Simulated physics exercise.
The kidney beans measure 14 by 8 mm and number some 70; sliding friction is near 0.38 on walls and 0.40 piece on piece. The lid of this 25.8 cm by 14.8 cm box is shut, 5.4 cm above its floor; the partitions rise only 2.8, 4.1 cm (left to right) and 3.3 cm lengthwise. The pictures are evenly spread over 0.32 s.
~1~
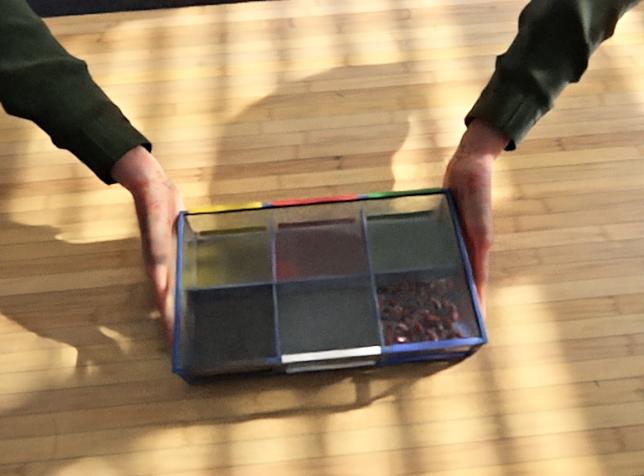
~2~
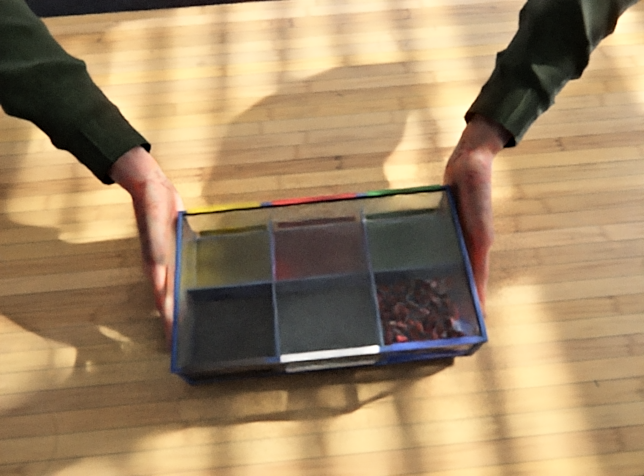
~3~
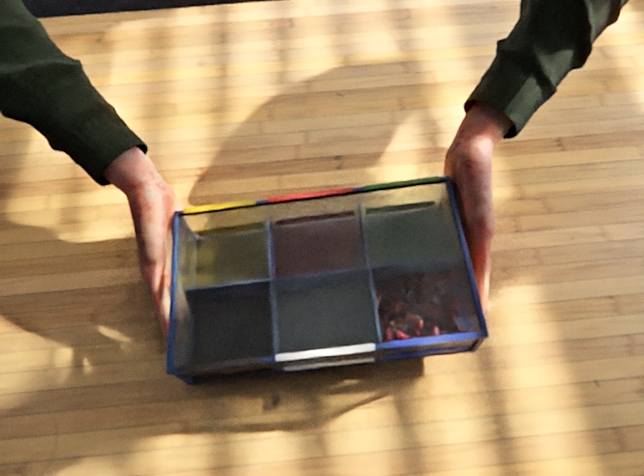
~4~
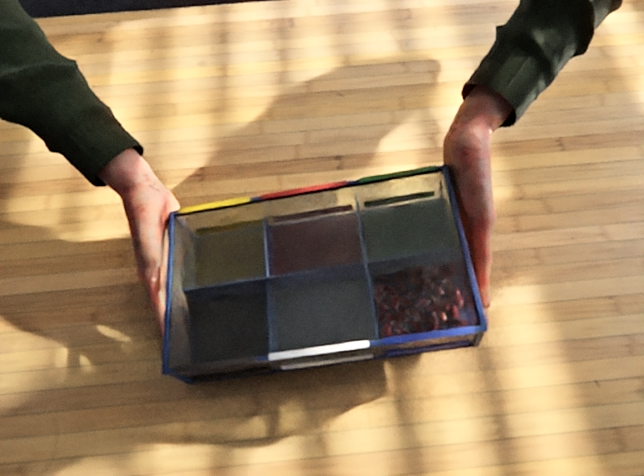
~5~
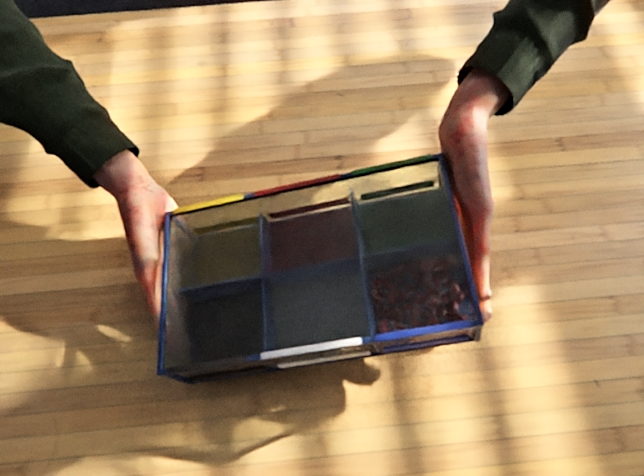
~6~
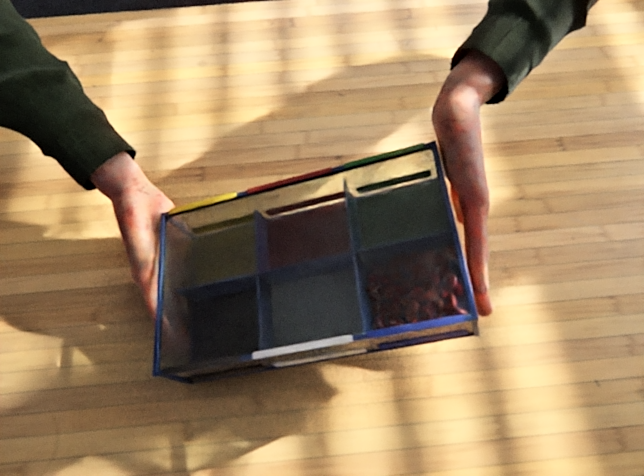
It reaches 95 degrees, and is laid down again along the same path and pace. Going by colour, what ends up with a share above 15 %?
Red: No, blue: Yes, green: No, yellow: No, white: No, black: Yes.
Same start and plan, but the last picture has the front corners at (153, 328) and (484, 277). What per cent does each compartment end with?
Red 20; blue 25; green 40; yellow 15; white 0; black 0.
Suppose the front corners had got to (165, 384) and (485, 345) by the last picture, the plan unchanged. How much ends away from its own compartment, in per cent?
It would be near 5 per cent.
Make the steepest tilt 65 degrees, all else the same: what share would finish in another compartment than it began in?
About 0 per cent.
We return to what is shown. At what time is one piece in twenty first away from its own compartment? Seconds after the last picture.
At about 1.05 s.
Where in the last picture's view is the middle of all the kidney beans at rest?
Around (381, 325).
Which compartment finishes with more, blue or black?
It is the blue one.
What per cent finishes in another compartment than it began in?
Some 45 per cent.
Then, 1.23 s after the last picture, tilt 95 degrees; blue 85 %, white 10 %, black 5 %.
Then, 2.06 s after the last picture, tilt 42 degrees; blue 55 %, yellow 5 %, white 10 %, black 35 %.
Then, 2.89 s after the last picture, tilt 0 degrees; blue 55 %, yellow 5 %, white 10 %, black 35 %.
In the end, red 0 %, blue 55 %, green 0 %, yellow 5 %, white 10 %, black 35 %.
